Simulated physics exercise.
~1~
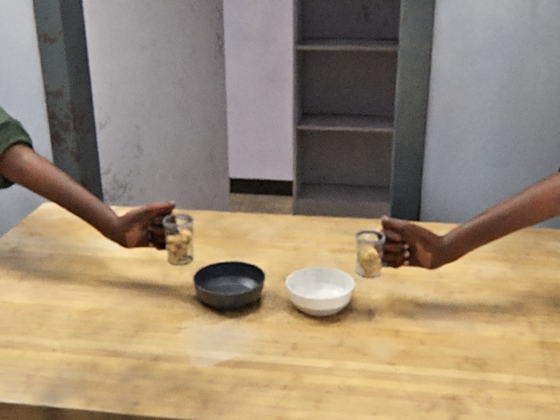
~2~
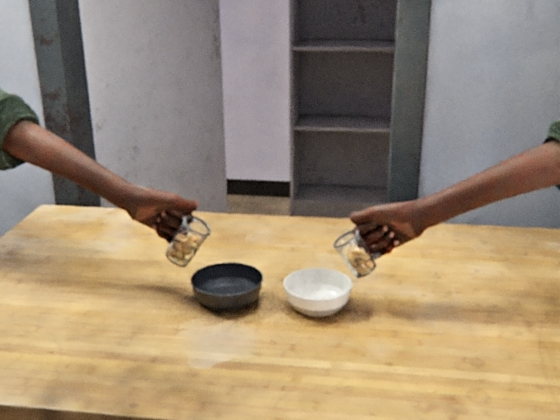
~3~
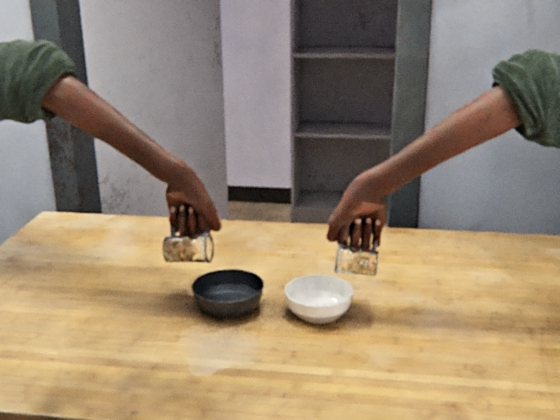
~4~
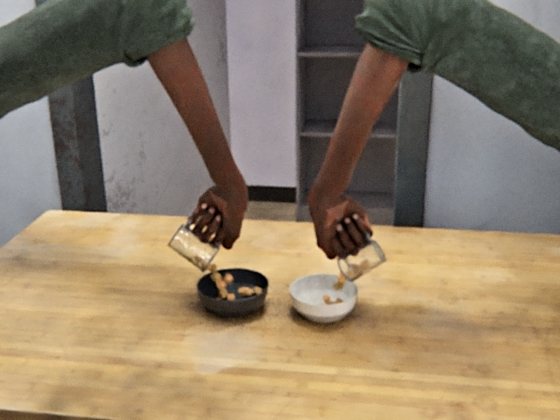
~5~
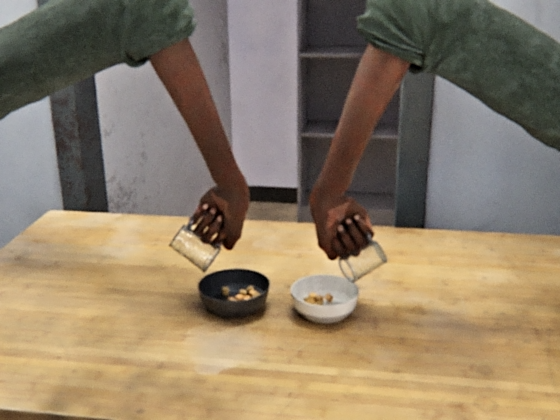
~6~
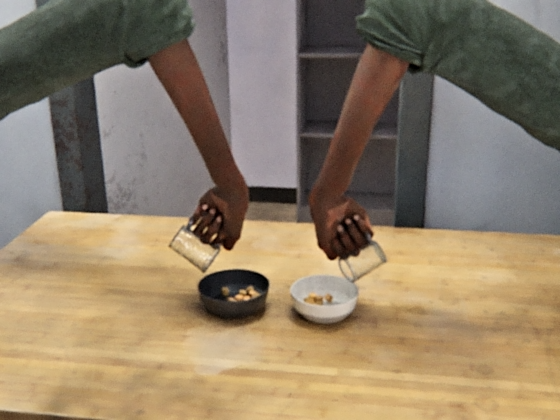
Two hands tilting clear cups over a dark bowl and a white bowl, emptying small tan pieces into them without spilling.
